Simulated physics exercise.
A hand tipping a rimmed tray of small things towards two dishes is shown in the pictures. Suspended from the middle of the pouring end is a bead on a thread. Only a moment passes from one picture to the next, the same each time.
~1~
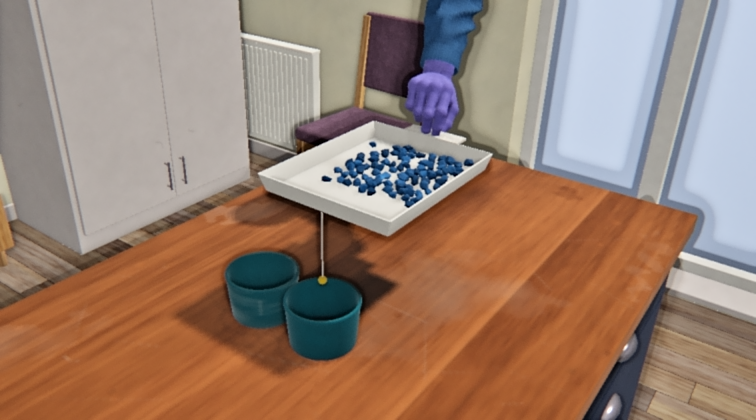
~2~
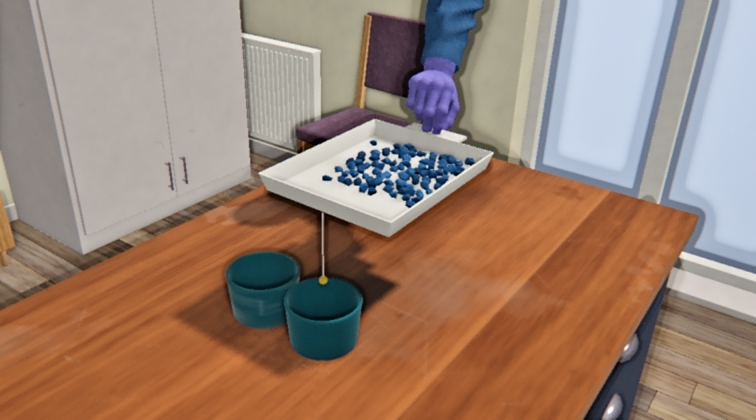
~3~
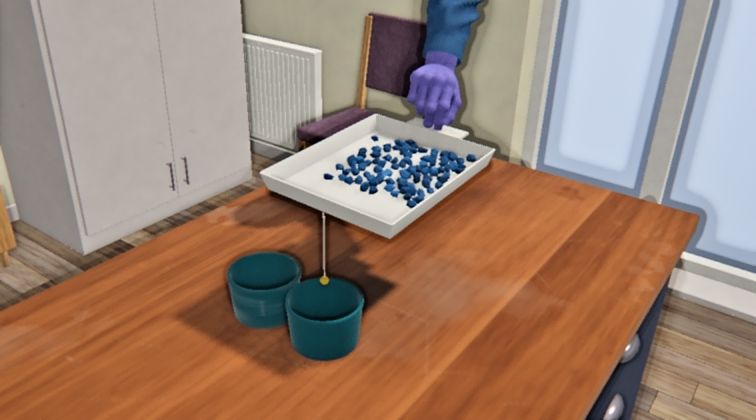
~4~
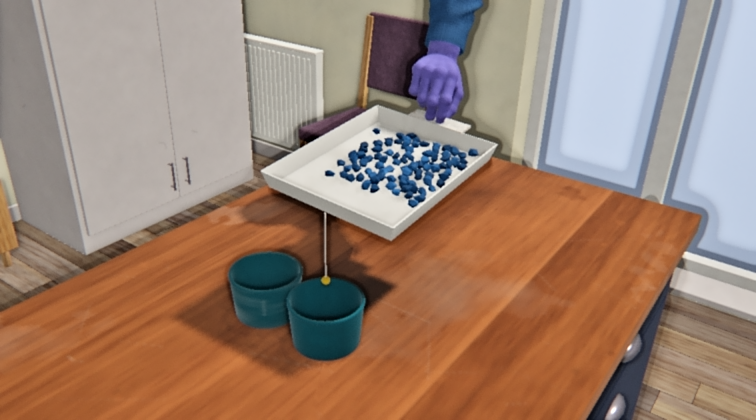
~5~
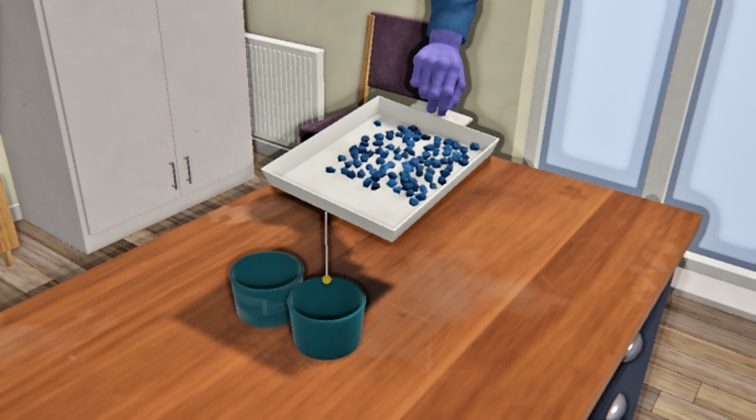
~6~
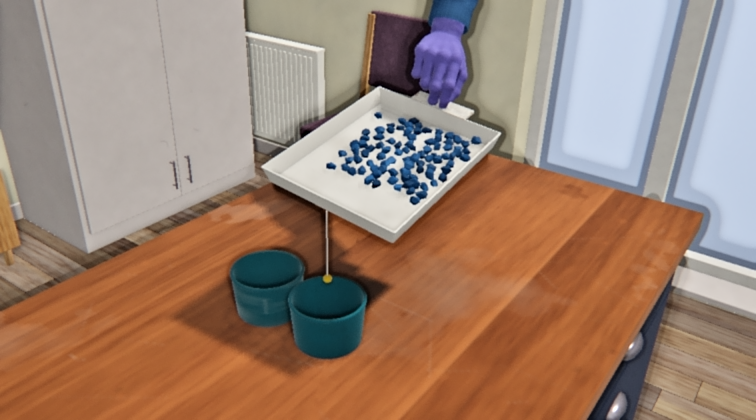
Purple-gloved hand gradually tilting a white tray of small blue stones above two teal dishes on a wooden table.
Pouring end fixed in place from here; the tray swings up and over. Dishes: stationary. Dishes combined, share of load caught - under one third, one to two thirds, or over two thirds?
The catch works out at below one third of everything on the tray.
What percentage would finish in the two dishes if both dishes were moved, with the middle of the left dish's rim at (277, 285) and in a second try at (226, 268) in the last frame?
I'd say about 30 percent, followed by about 0 percent.
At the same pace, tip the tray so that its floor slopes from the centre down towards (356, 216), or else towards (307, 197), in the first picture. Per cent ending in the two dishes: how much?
20 % then 80 %, roughly.
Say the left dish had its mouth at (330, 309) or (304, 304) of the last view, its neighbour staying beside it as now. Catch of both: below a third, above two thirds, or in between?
Trial 1 - in the middle band. Trial 2 - one to two thirds.
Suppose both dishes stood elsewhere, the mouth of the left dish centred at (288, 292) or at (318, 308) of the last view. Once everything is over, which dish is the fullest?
Try one: The dish on the right-hand side; try two: The dish on the right-hand side.
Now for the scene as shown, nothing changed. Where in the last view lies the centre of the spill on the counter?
Estimate: About (386, 363).
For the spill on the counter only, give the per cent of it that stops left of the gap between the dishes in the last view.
Share on the left: Near 0 %.
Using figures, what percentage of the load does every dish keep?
Left about 0, right about 0 in a hundred.
Soon after the last picture, tray tipped steeply; all on the tray.
A little later, tray tipped right over; about a quarter on the tray; a stray few in the right dish; about two thirds outside both; a small part in the air.
Later still, tray tipped past a quarter turn; a stray few in the right dish; nearly all outside both.
At rest, tray tipped past a quarter turn; a stray few in the right dish; none in the left dish; nearly all outside both.
